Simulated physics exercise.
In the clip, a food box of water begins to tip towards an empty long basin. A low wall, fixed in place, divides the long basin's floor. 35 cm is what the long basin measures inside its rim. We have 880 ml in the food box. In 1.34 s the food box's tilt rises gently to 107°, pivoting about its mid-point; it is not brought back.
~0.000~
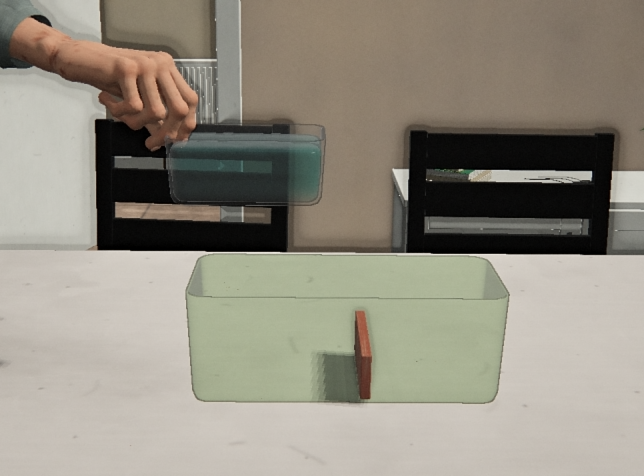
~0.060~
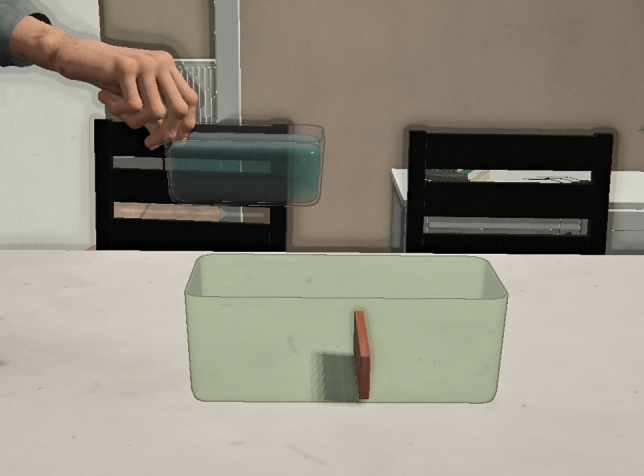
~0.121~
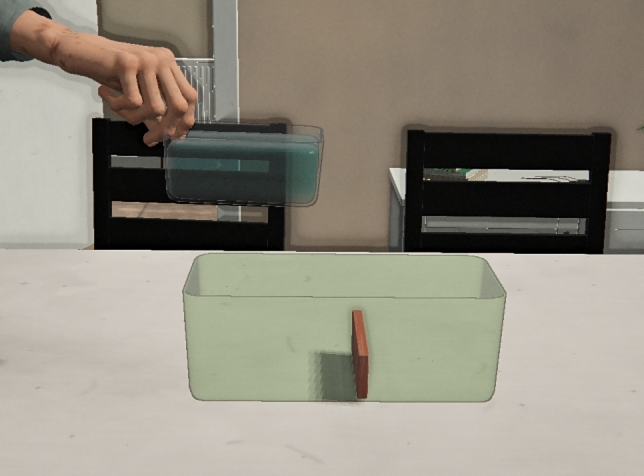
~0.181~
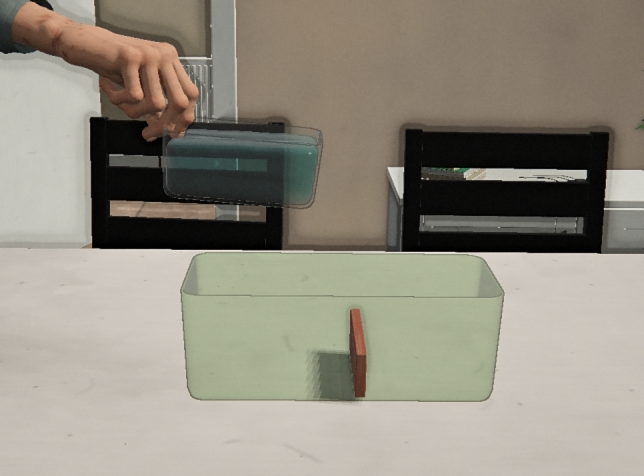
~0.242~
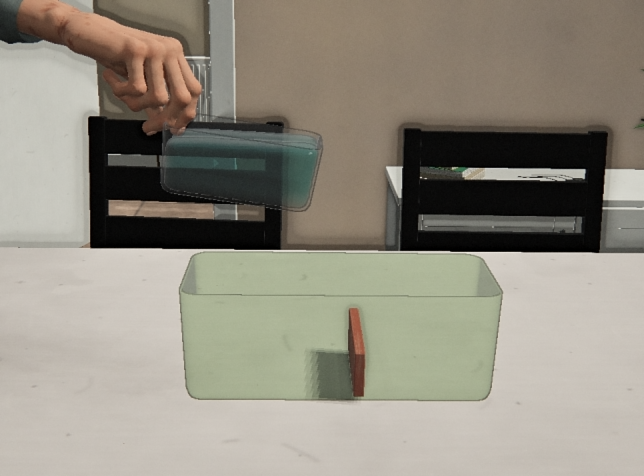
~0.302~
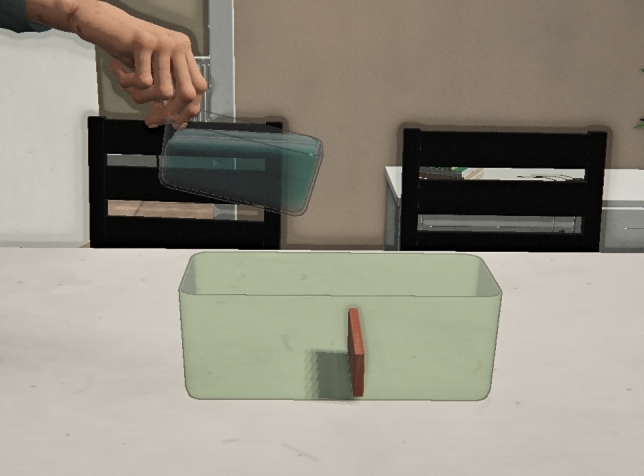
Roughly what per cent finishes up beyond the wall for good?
Roughly 66 per cent.
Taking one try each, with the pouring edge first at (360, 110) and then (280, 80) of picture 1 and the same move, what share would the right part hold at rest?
It comes to 75 per cent, and then 45 per cent.
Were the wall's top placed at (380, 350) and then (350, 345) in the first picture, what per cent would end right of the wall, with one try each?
First 50, then 65 per cent.
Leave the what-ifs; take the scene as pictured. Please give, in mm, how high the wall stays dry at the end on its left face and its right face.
Roughly 44 mm on the left side and roughly 24 mm on the right.
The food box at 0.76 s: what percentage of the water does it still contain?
34 %.
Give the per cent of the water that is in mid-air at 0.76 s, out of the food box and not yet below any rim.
Near 36 per cent at that moment.
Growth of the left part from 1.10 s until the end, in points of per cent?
I'd put it near 10 percent.
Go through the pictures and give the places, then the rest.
Tilt 0°; pouring edge (324, 135); surface from (175, 140) to (322, 142); the long basin's rim runs from (193, 276) to (498, 278); the wall's top is at (363, 333), in the first frame.
Tilt 1°; pouring edge (323, 135); surface from (174, 140) to (321, 143), in the second frame.
Tilt 2°; pouring edge (322, 137); surface from (172, 138) to (320, 142), in the third frame.
Tilt 5°; pouring edge (321, 139); surface from (171, 137) to (319, 143), in the fourth frame.
Tilt 8°; pouring edge (321, 144); surface from (171, 136) to (319, 142), in the fifth frame.
Tilt 13°; pouring edge (321, 150); surface from (171, 137) to (321, 143), in the sixth frame.
Then, 0.76 s in, the tilt is 65° and 35 per cent is still to pour, 2 is left of the wall and 27 right of it.
Then, 1.10 s in, the tilt is 99° and 6 per cent is still to pour, 19 is left of the wall and 66 right of it.
Then, 1.46 s in, the tilt is 107° and 0 per cent is still to pour, 28 is left of the wall and 66 right of it.
Then, 1.84 s in, the tilt is 107° and 0 per cent is still to pour, 28 is left of the wall and 66 right of it.
Finally, 28 per cent lies left of the wall, 66 right of it and 6 outside.
